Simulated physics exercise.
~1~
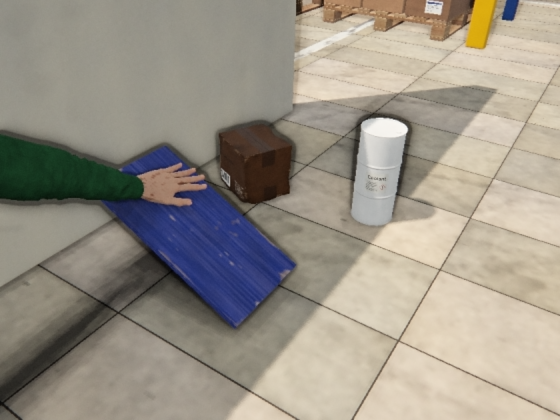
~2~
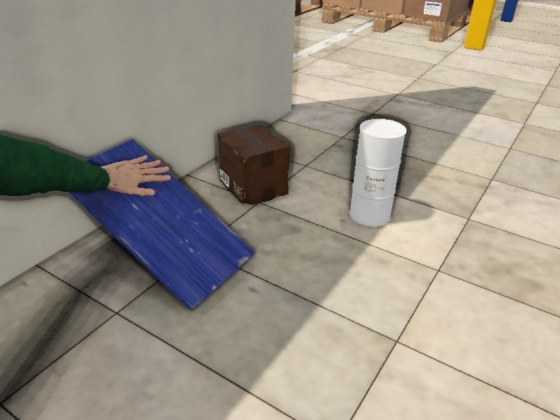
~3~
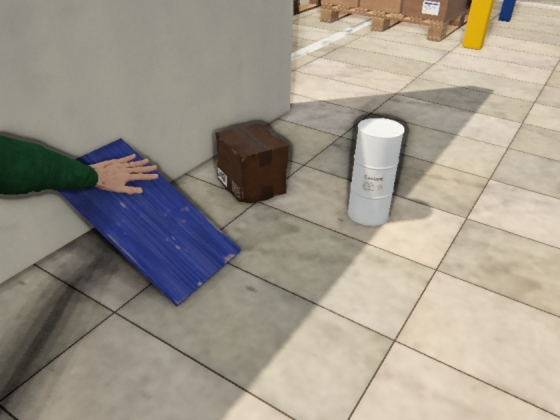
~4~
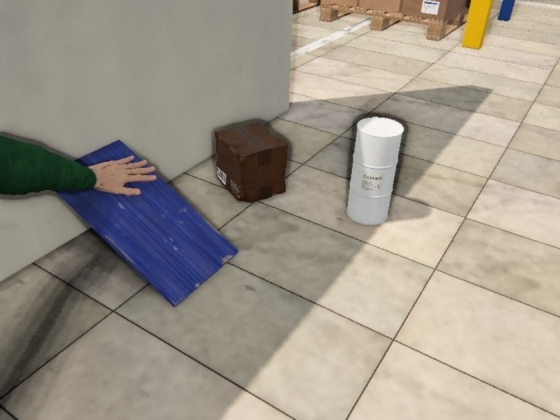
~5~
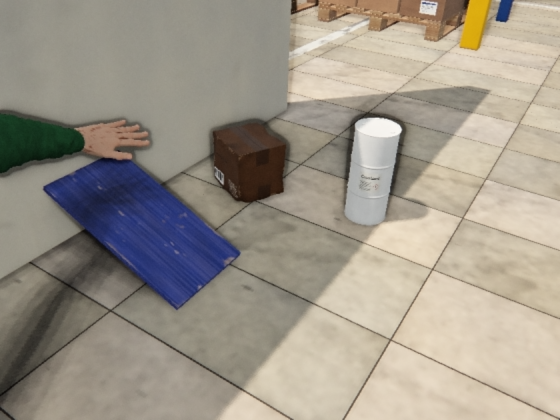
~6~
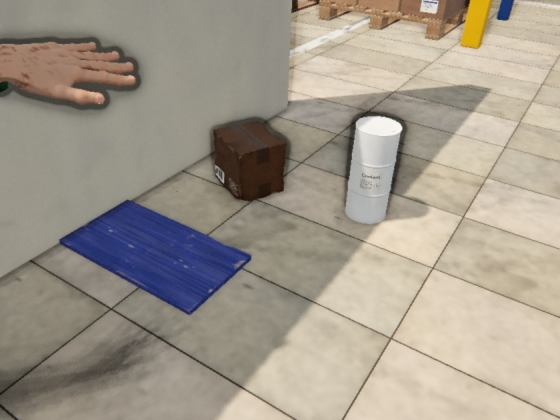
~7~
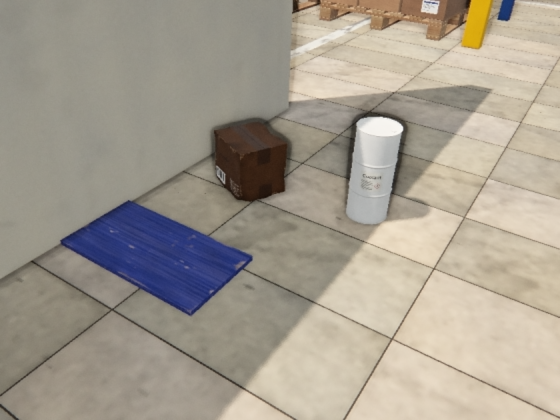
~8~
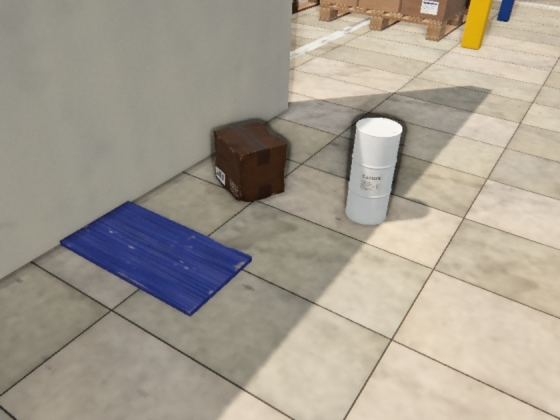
A blue board, held at a slant by a hand in a green sleeve, moves left toward a pale grey wall on a tiled floor, seen from above by a slightly swaying camera. A brown box sits by the wall near the middle, and a white canister stands to its right, with pallets in the background. The hand steadies the tilted board against the wall, then lets go and draws back to the left. The board slides down and sinks until it lies flat on the tiles. The hand leaves the view, and the board rests there while the box and canister remain unmoved.
